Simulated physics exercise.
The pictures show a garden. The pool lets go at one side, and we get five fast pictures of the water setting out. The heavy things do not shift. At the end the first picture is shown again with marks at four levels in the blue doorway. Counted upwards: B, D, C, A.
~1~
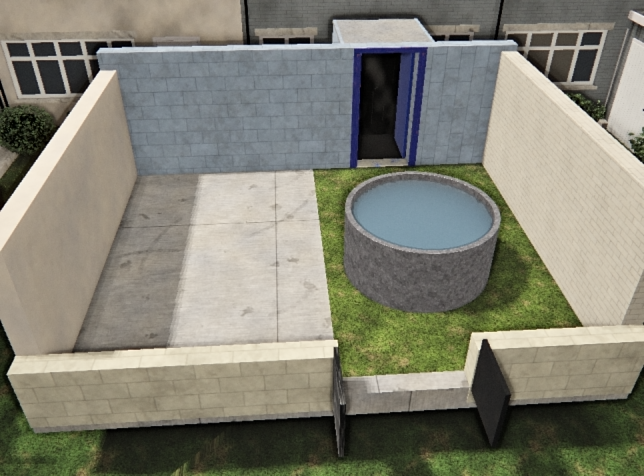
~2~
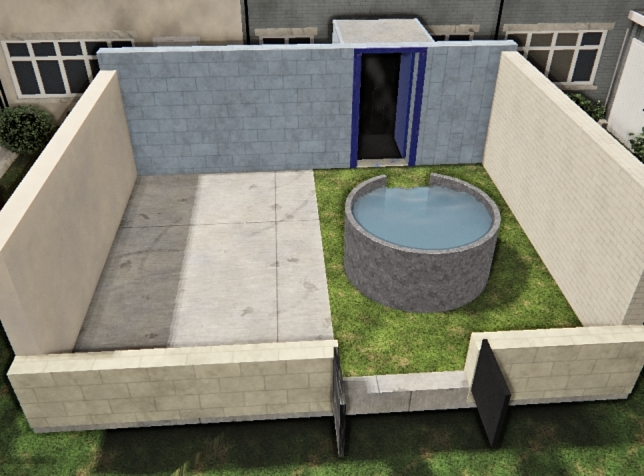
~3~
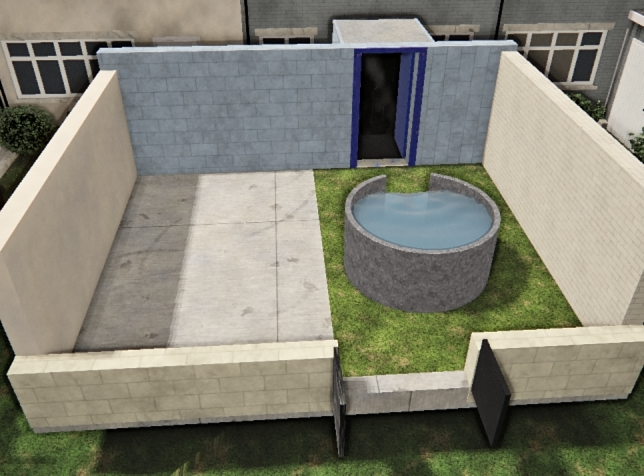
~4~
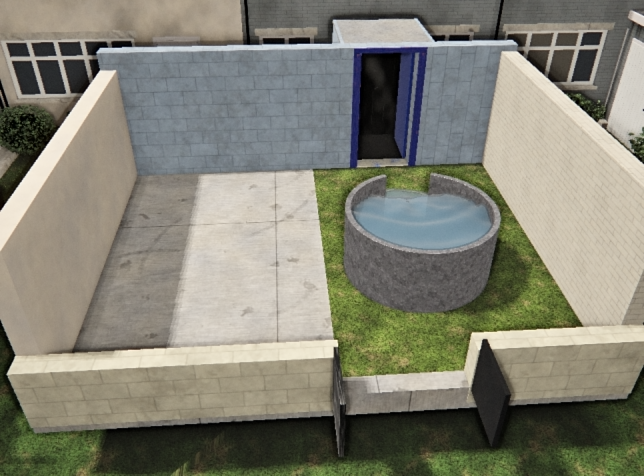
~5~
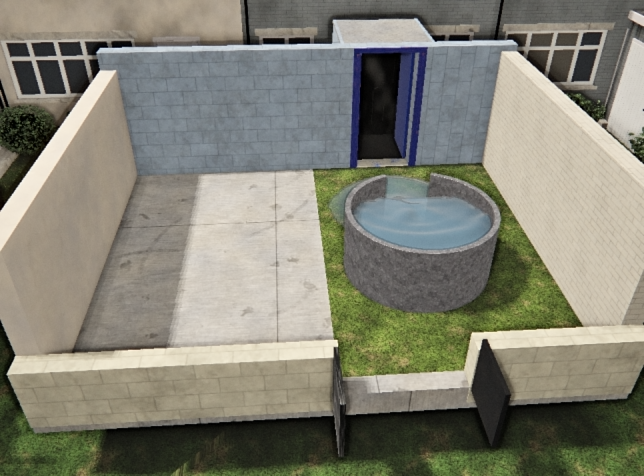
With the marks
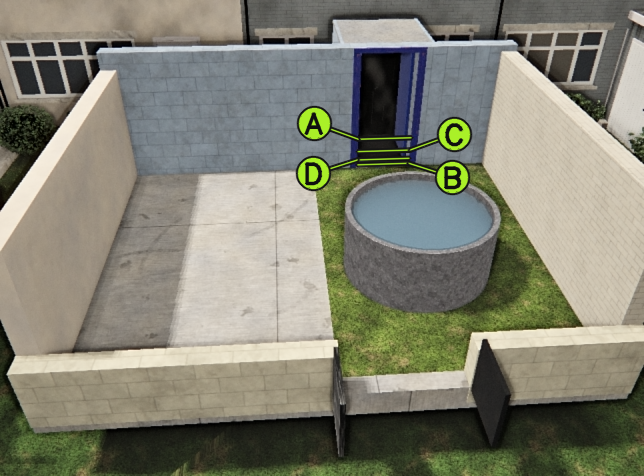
A walled garden is seen from above and in front, with a pale blue block wall across the back, cream walls at the sides and front, and a dark gate standing open. A round grey stone pool sits on grass right of grey paving, before a dark doorway framed in blue. A gap opens in the pool's back rim, the water ripples, and some spreads onto the grass behind and left, while the view stays still.
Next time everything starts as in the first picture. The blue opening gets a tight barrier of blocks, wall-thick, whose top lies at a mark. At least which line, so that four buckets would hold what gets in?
It is C.
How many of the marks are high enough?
Two.
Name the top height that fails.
That is height D.
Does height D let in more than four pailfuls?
Yes.
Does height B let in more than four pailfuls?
Yes, it does.
On the marked copy, A at (384, 138); B at (383, 164); C at (384, 150); D at (383, 159); from the bottom up B, D, C, A.
If A is chosen, nothing gets over.
If B is chosen, dozens of bucketfuls pour in.
If C is chosen, a splash gets over, under a bucket.
If D is chosen, about 13 bucketfuls get in.
